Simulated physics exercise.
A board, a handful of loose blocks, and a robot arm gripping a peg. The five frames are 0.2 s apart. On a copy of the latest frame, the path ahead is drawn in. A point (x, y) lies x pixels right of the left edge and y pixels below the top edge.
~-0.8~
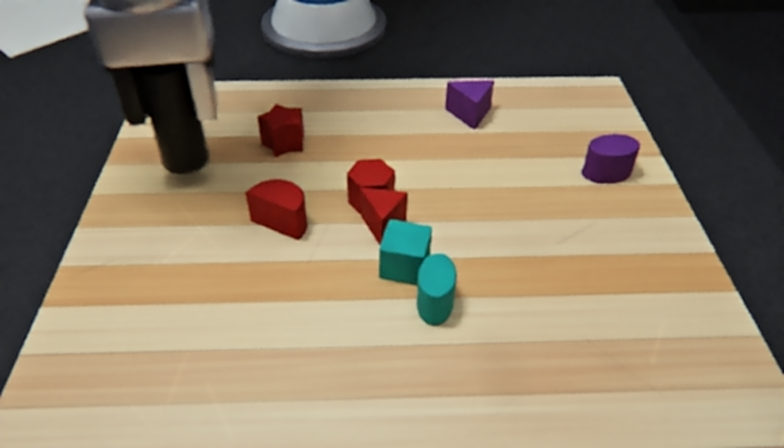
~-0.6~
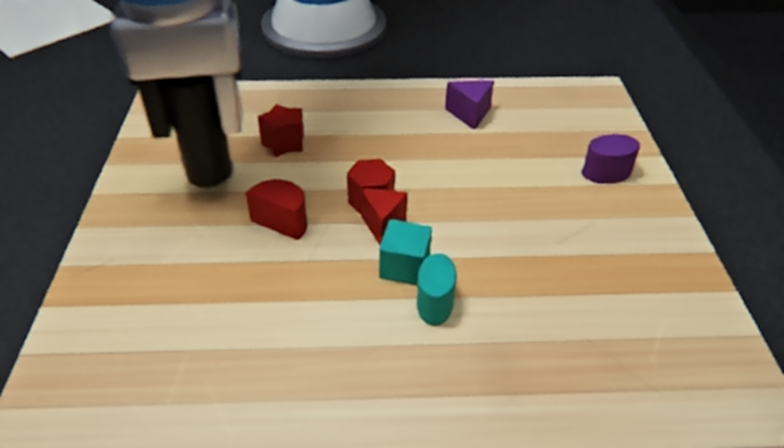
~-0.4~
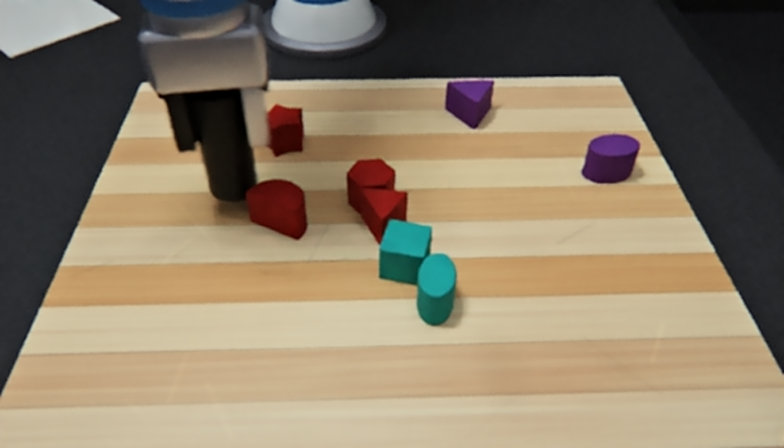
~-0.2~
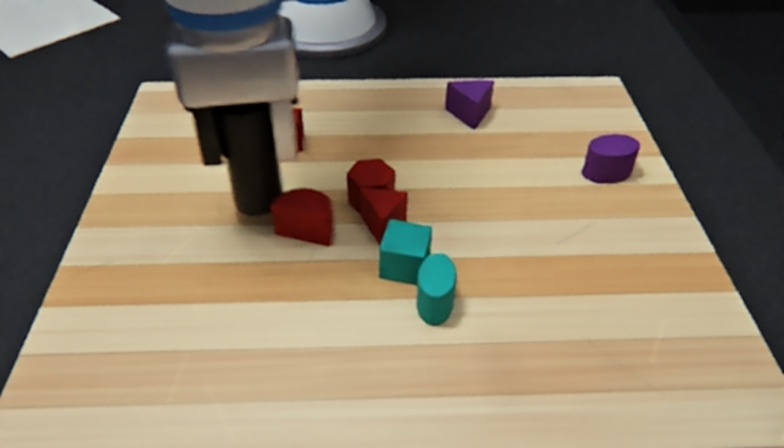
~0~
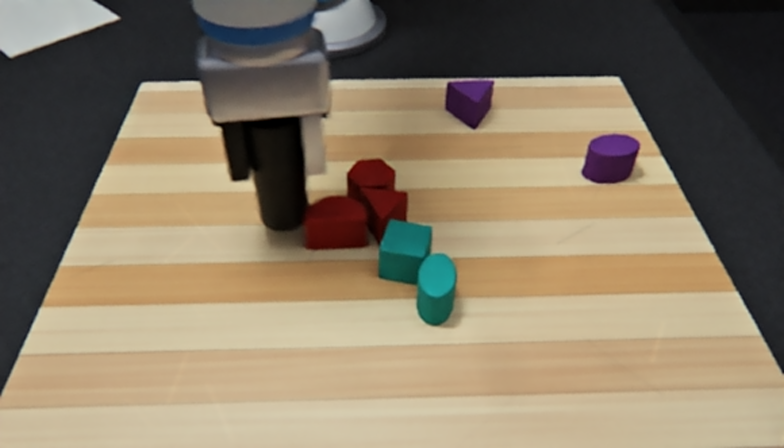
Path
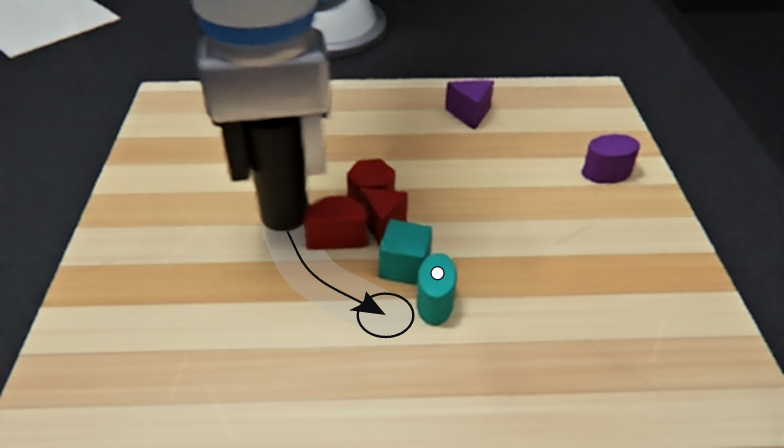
A robot arm gripping a dark peg moves steadily right and toward the viewer over a striped wooden board on a dark surface, seen from above by a still camera. Red blocks sit left of centre, two teal blocks near the middle, and two purple blocks farther right. The peg passes the red star-shaped block, then pushes the red D-shaped block rightward, up beside the other red blocks.
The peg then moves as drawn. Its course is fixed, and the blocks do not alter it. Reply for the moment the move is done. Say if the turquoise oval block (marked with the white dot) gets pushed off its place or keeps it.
At the end, its place is the same.
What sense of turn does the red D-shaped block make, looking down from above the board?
Counterclockwise from above.
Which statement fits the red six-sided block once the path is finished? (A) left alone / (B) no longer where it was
A
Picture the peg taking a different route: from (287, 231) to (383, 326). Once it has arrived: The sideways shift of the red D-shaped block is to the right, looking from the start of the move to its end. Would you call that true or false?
False
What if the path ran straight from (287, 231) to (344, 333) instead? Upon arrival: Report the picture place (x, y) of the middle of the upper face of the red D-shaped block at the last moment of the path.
Located at (355, 224).
The drawn path runs from (287, 231) over (304, 264) and (340, 292) to (386, 315); the dot is on the turquoise oval block.
The first path, step by step. One third of the way, peg at (302, 248); red D-shaped block at (351, 222), turned 55° anticlockwise; red triangular block at (386, 198).
Two thirds of the way, peg at (339, 276); red D-shaped block at (364, 228), turned 90° anticlockwise; red triangular block at (386, 198); turquoise square piece at (410, 236).
At the end, peg at (386, 298); red D-shaped block at (364, 228), turned 90° anticlockwise; red six-sided block not moved; red triangular block at (386, 198); turquoise square piece at (410, 236); turquoise oval block not moved.
